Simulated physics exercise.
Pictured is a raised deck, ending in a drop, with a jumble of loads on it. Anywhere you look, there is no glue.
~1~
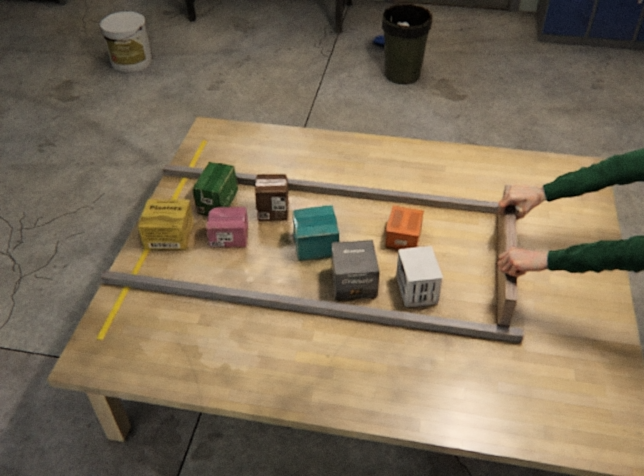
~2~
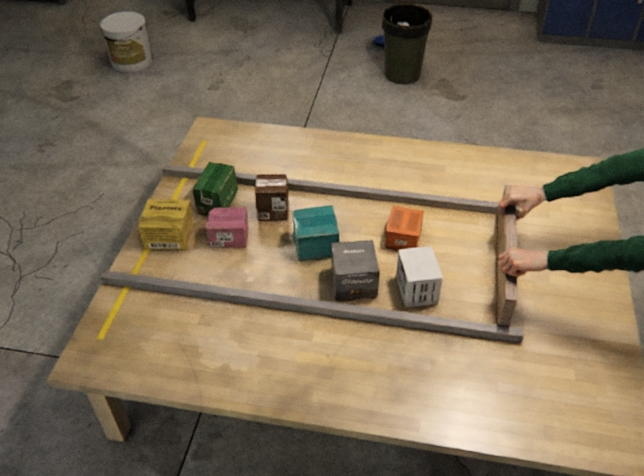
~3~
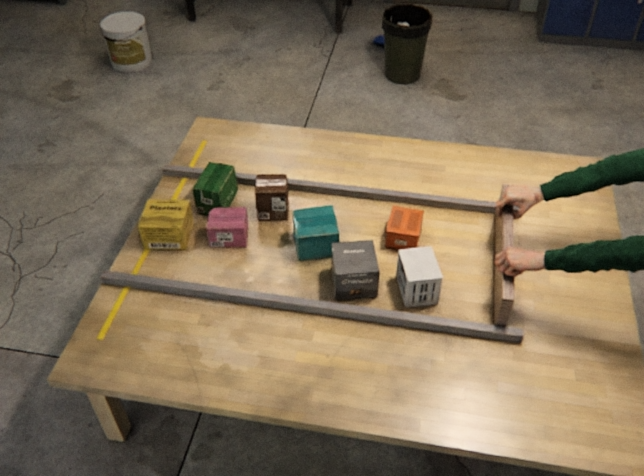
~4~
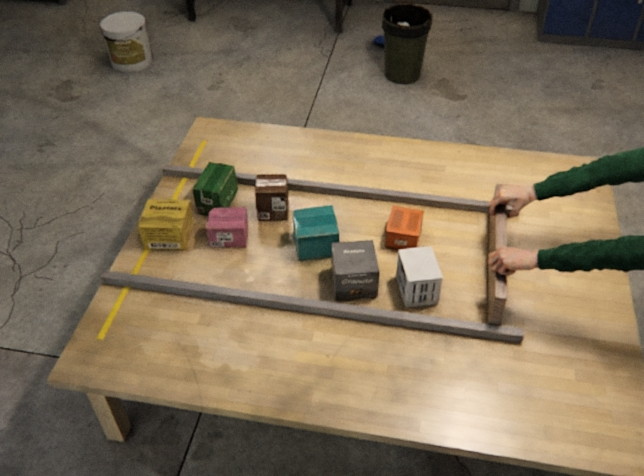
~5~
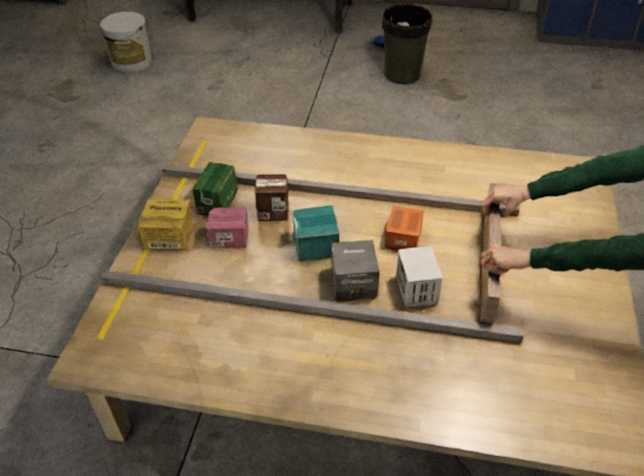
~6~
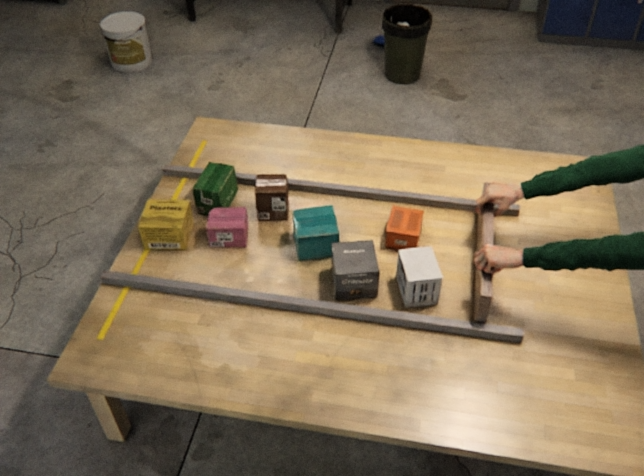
Wooden plank held by two green-sleeved hands sliding slowly left between rails on a table, toward colourful boxes that stay still.
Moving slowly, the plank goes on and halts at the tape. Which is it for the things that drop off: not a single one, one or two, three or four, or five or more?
When it halts, more than four of them have come off.
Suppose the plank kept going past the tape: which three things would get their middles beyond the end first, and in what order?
Order: Yellow box, pink parcel, green parcel.
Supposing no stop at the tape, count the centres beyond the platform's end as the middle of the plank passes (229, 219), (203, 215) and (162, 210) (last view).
Past-the-end tally - position 1: 1, position 2: 3, position 3: 6.
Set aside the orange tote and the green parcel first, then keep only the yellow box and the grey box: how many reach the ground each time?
Count of fallen: 3 / 4.
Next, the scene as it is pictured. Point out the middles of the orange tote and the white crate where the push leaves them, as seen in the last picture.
Roughly at (154, 198) and at (128, 237), in that order.
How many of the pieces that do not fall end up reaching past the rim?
I'd put it at 2.
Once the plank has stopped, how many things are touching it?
At rest, 2 are in contact.
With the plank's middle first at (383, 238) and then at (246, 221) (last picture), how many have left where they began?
Well, it's 3 at the first one and 8 at the second.
Soon after, none off yet; yellow box at rest near (167, 224); green parcel at rest near (216, 190); pink parcel at rest near (228, 227).
At rest, the number that fall off is five or more; fallen, grey box, turquoise box, brown parcel, pink parcel, green parcel and yellow box.
